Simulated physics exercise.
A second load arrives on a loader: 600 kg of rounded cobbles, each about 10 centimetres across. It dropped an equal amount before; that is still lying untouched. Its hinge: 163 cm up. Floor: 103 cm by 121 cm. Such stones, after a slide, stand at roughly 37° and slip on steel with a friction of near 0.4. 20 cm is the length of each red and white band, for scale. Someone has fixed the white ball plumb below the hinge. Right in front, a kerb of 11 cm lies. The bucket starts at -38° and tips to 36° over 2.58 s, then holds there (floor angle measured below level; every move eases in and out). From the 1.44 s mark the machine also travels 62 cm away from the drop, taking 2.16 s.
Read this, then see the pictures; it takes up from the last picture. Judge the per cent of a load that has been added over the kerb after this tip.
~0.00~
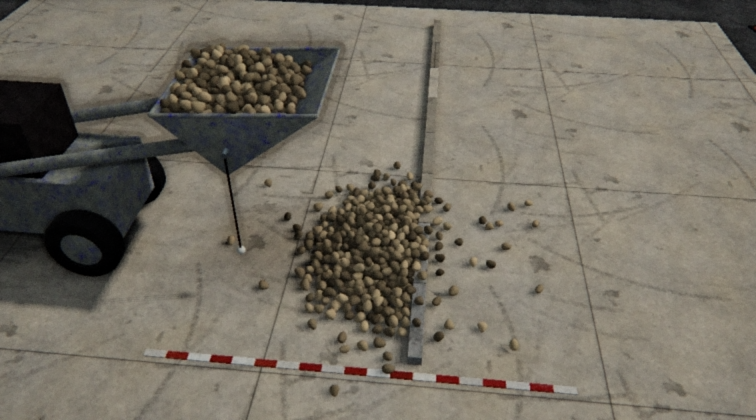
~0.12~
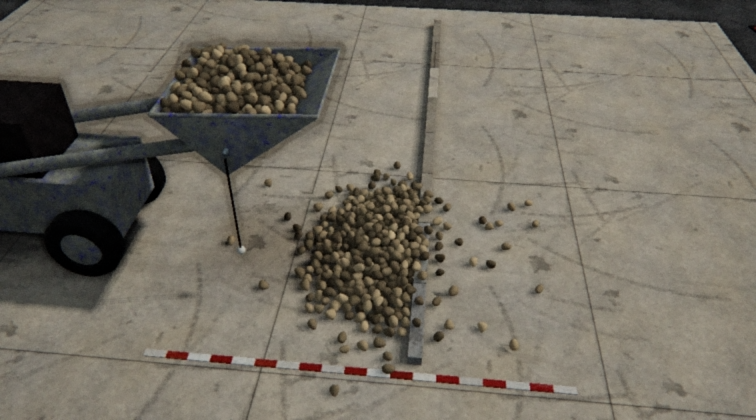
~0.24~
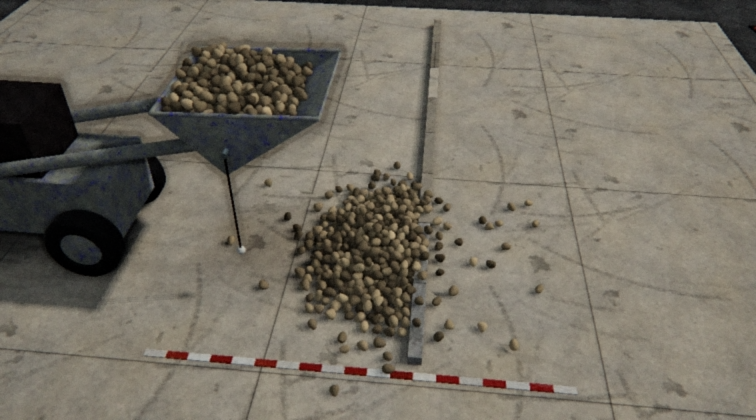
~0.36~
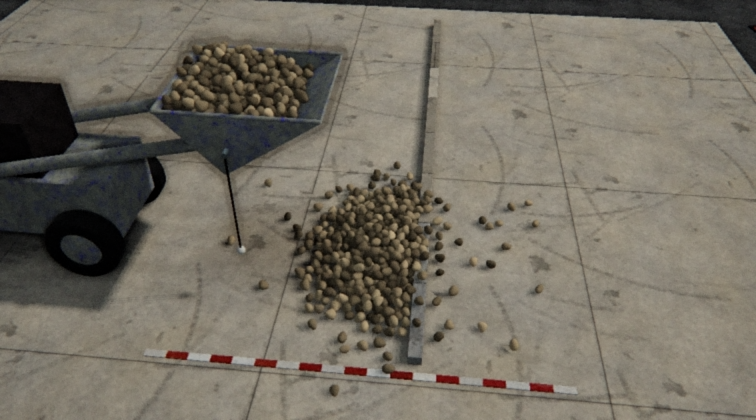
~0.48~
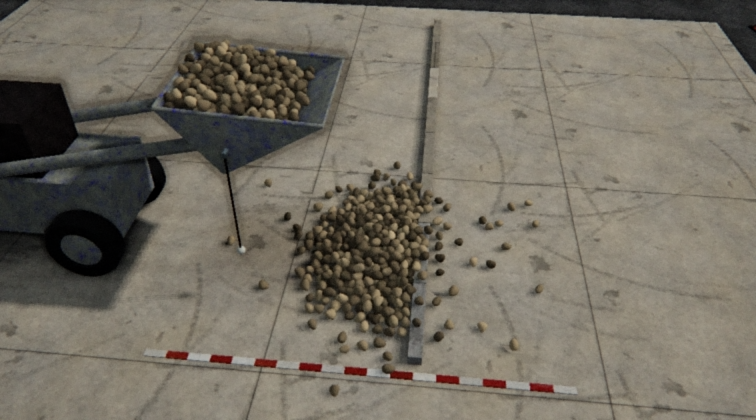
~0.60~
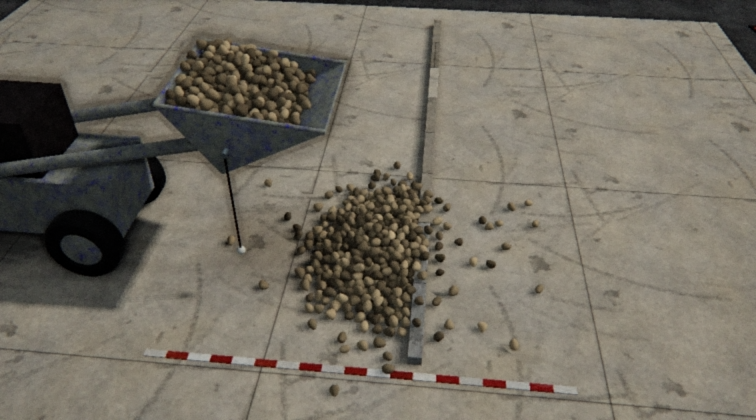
The added amount is roughly 0 per cent of a load.
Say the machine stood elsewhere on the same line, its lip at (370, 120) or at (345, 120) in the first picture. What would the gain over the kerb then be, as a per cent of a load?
First place: Roughly 15 %; second place: Roughly 5 %.
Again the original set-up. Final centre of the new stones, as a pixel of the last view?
Middle: Approx. (327, 240) px.
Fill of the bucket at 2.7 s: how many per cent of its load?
Close to 15 per cent of the load.
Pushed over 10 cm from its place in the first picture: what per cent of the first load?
Roughly 10 per cent of them.
After 1.9 s the floor is at 25°; in per cent of one load, 90 in the bucket, 105 on this side of the kerb, 5 over the kerb; the foremost stones are at (515, 242).
After 2.7 s the floor is at 36°; in per cent of one load, 14 in the bucket, 181 on this side of the kerb, 5 over the kerb; the foremost stones are at (515, 242).
After 4.1 s the floor is at 36°; in per cent of one load, 0 in the bucket, 195 on this side of the kerb, 5 over the kerb; the foremost stones are at (515, 242).
After 6.8 s the floor is at 36°; in per cent of one load, 0 in the bucket, 195 on this side of the kerb, 5 over the kerb; the foremost stones are at (515, 242). Net gain over the kerb, 0.
